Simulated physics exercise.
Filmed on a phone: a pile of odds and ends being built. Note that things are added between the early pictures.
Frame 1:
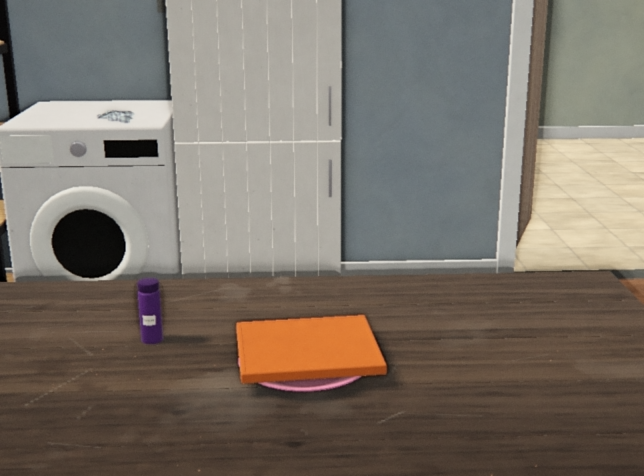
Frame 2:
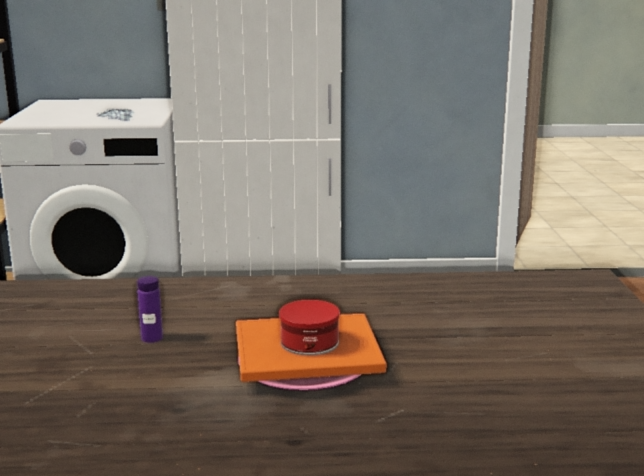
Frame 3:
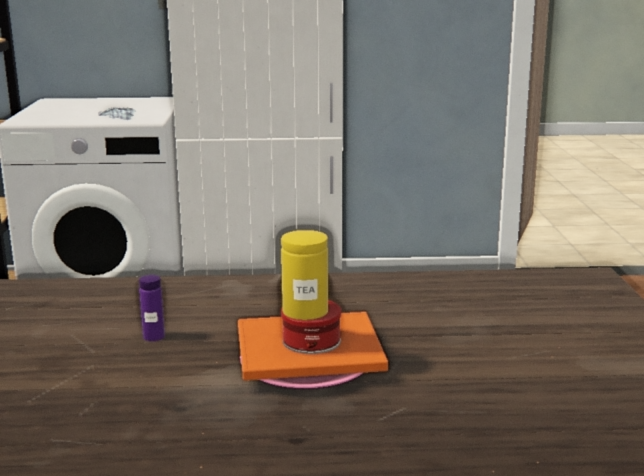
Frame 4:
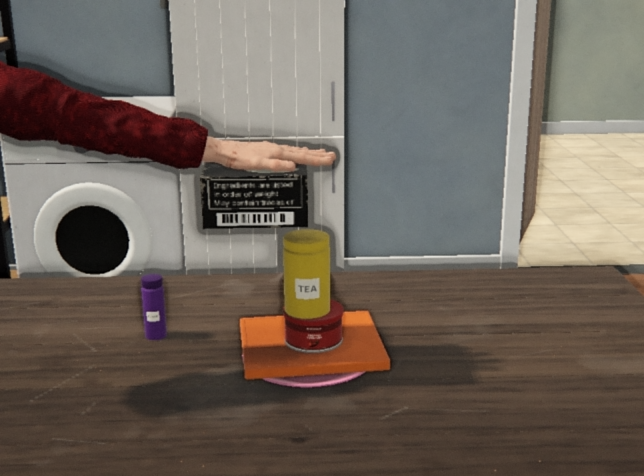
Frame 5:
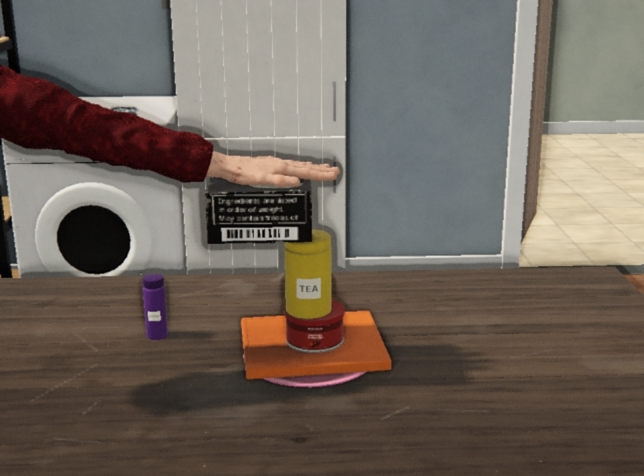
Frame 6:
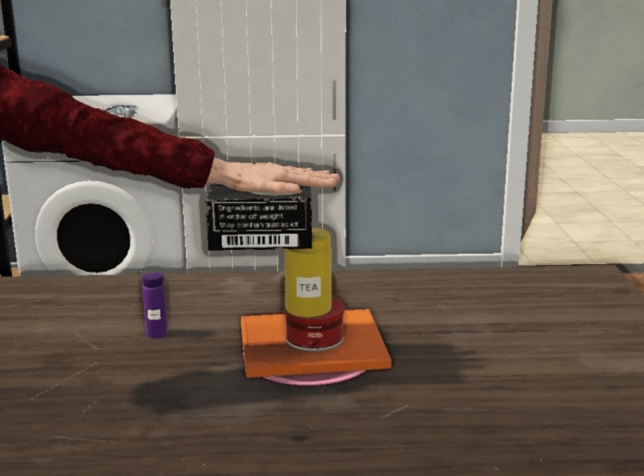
A red tub and then a yellow tea canister appeared on top of an orange tray, and a red-sleeved arm reached in from the left with a black box beneath its hand, lowering it slightly.
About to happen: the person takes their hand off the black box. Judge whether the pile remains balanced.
The pile does not remain balanced.
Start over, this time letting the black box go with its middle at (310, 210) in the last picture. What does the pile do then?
Result: Pile standing.
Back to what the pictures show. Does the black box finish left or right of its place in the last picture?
Result: Further left.
Then, 0.40 s after the last picture, black box now fallen.
Then, 0.70 s after the last picture, things are still on the move.
Then, 1.10 s after the last picture, purple shaker now fallen.
At rest, fallen, black box and purple shaker; the other 4 in place. Seen from the same camera at the end, black box near (120, 342). The pile gives way.
